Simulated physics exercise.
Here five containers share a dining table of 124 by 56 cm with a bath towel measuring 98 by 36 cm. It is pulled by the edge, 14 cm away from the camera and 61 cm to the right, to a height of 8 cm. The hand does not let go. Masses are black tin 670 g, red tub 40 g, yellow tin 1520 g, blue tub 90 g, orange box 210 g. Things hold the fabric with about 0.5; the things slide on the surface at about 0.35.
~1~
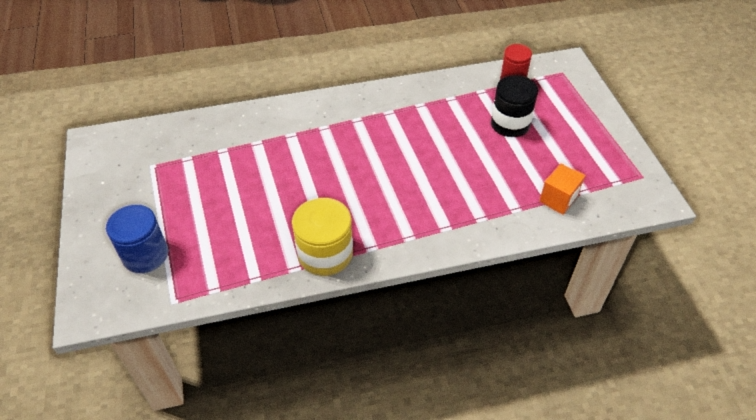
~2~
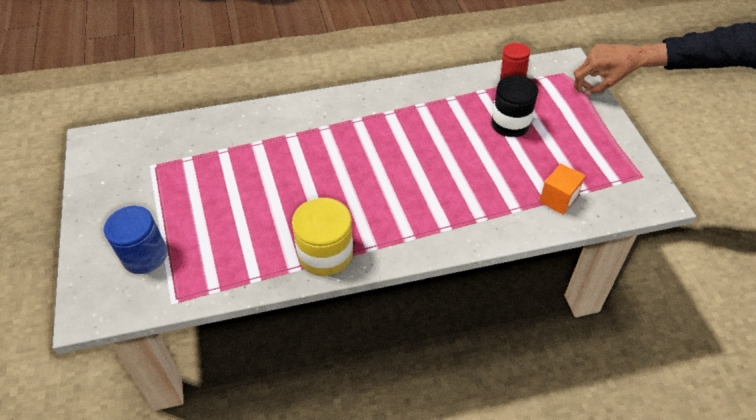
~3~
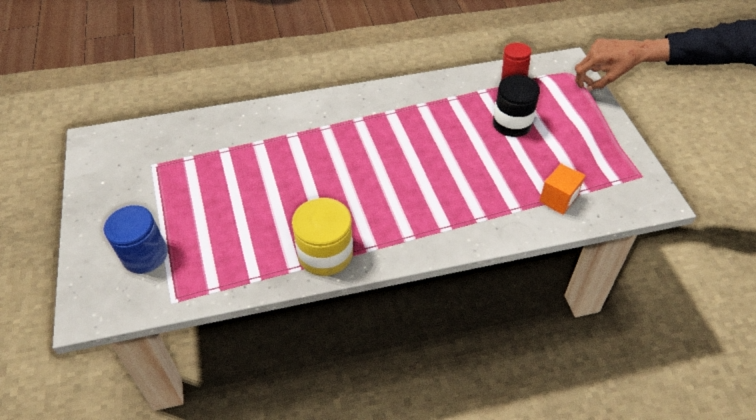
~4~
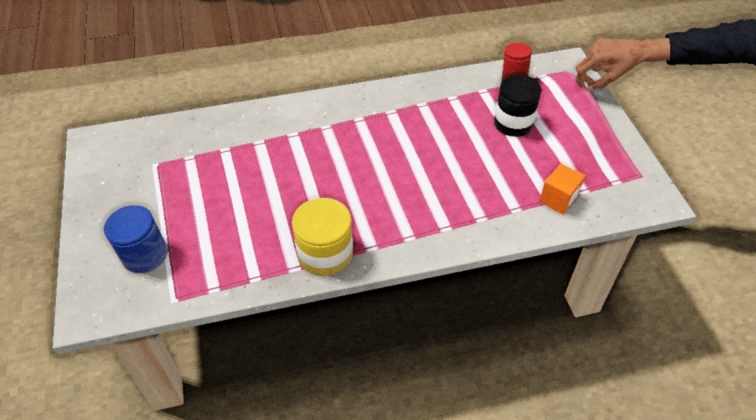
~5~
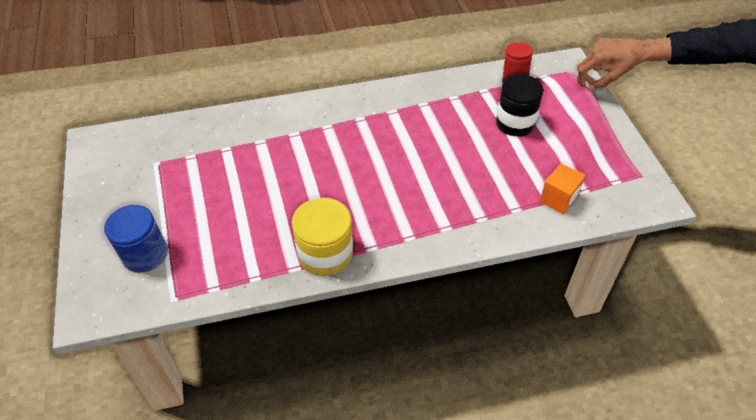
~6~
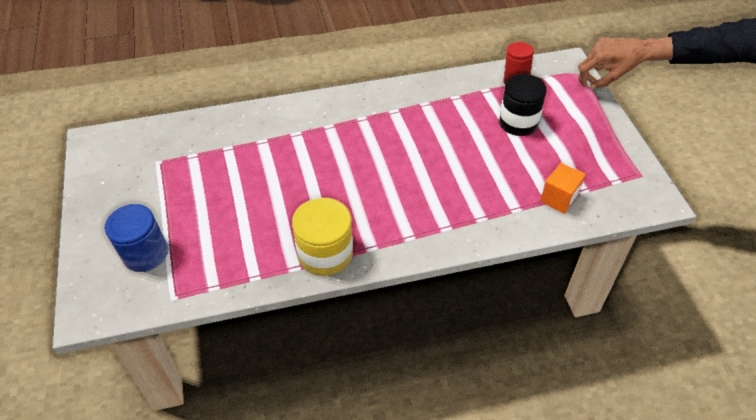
A hand reaching in from the right and gripping a pink-striped towel's corner, tugging it slightly, the black tin shifting a little rightward.
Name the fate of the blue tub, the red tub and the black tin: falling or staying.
In order: The blue tub stays on; the red tub falls off; the black tin goes over the edge.
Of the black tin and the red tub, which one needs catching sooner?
First goes the red one.
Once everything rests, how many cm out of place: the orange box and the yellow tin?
About: Orange box over the edge, yellow tin 60 cm.
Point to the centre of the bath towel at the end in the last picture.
Around (621, 74).
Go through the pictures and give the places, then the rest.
The first picture shows blue tub (130, 223); red tub (518, 52); black tin (518, 88); bath towel corners (172, 305) (150, 166) (562, 73) (644, 178).
The second picture shows red tub (518, 51); bath towel corners (172, 305) (150, 166); grip (582, 91).
The third picture shows bath towel corners (172, 304) (152, 165); grip (584, 86).
The fourth picture shows bath towel corners (172, 304) (152, 165); grip (584, 86).
The fifth picture shows bath towel corners (172, 302) (154, 164); grip (585, 86).
The sixth picture shows blue tub (130, 222); red tub (522, 50); black tin (526, 87); bath towel corners (171, 301) (156, 162) (643, 177); grip (587, 85).
Next, 95 % of the bath towel is still over the top; black tin 15 cm off its start, red tub 10 cm off its start, blue tub 1 cm off its start.
Then, 70 % of the bath towel is still over the top; black tin over the edge, red tub over the edge, blue tub 1 cm off its start.
After that, 45 % of the bath towel is still over the top; black tin over the edge, red tub over the edge, blue tub 1 cm off its start at (133, 219).
Later, 35 % of the bath towel is still over the top; black tin over the edge, red tub over the edge, blue tub 1 cm off its start.
At the end, 35 % of the bath towel is still over the top; black tin over the edge, red tub over the edge, blue tub 1 cm off its start at (133, 219), yellow tin 65 cm off its start at (586, 89).
